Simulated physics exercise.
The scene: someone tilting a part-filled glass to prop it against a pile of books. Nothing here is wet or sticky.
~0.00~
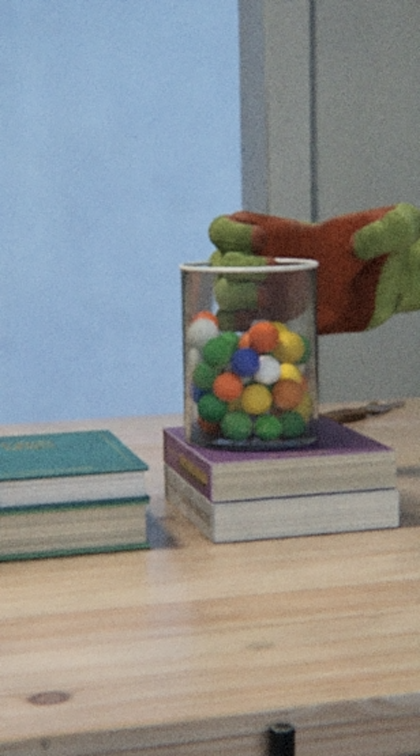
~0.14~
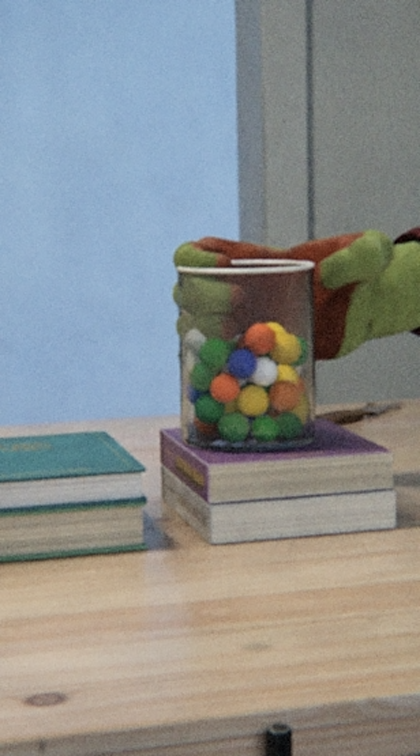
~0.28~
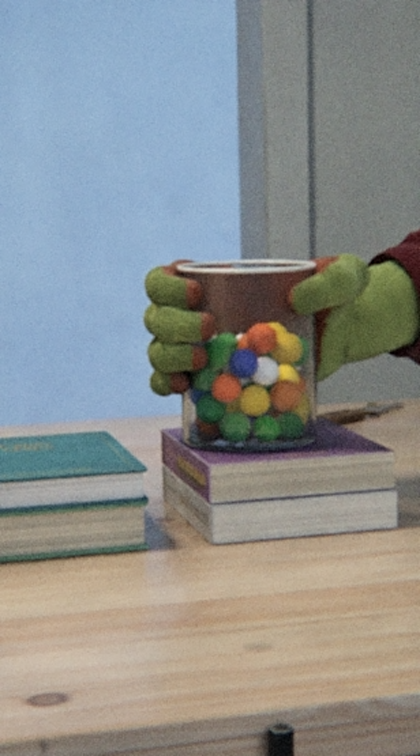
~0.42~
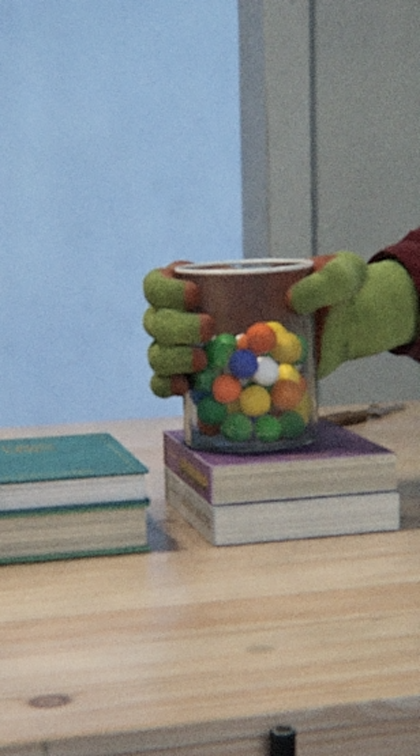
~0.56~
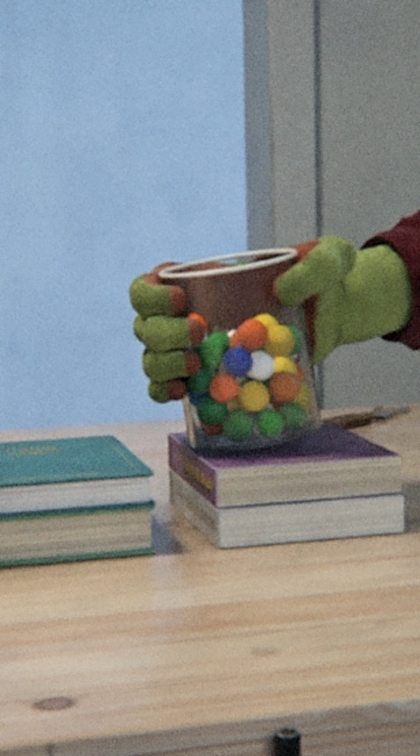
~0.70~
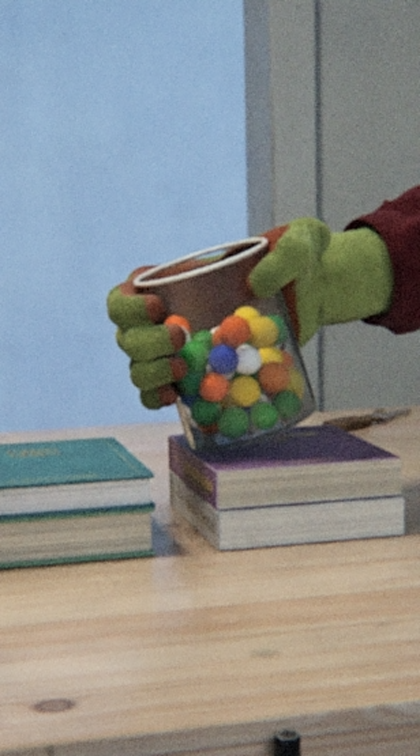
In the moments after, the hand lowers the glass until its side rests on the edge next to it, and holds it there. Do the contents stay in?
What is in the glass spills over the rim.
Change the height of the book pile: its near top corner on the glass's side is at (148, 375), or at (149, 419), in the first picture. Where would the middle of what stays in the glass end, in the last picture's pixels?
One: (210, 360). Two: (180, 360).
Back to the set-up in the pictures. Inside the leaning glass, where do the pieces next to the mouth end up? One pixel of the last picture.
Around (31, 434).
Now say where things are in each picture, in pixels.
Glass (250, 351), two thirds full of gumballs; book pile (35, 469), its top about level with the glass's foot, in the first frame.
Glass (247, 352), upright; rim (181, 269); top of the contents (249, 349), in the second frame.
Glass (248, 352), upright; rim (182, 269); book pile (34, 471), in the third frame.
Glass (248, 352), upright; rim (180, 271); top of the contents (250, 349), in the fourth frame.
Glass (242, 348), leaning 8°; rim (164, 276); book pile (40, 475), in the fifth frame.
Glass (227, 343), leaning 17°; rim (138, 284); book pile (41, 476), its top about level with the glass's foot, in the sixth frame.
By 1.02 s, the glass leans 37°; everything is still inside.
By 1.42 s, the glass leans 62°; everything is still inside.
By 1.86 s, the glass leans 87°; everything is still inside.
When it is over (3.3 s), the glass rests on the book pile at 88°; roughly half of the gumballs out of it.
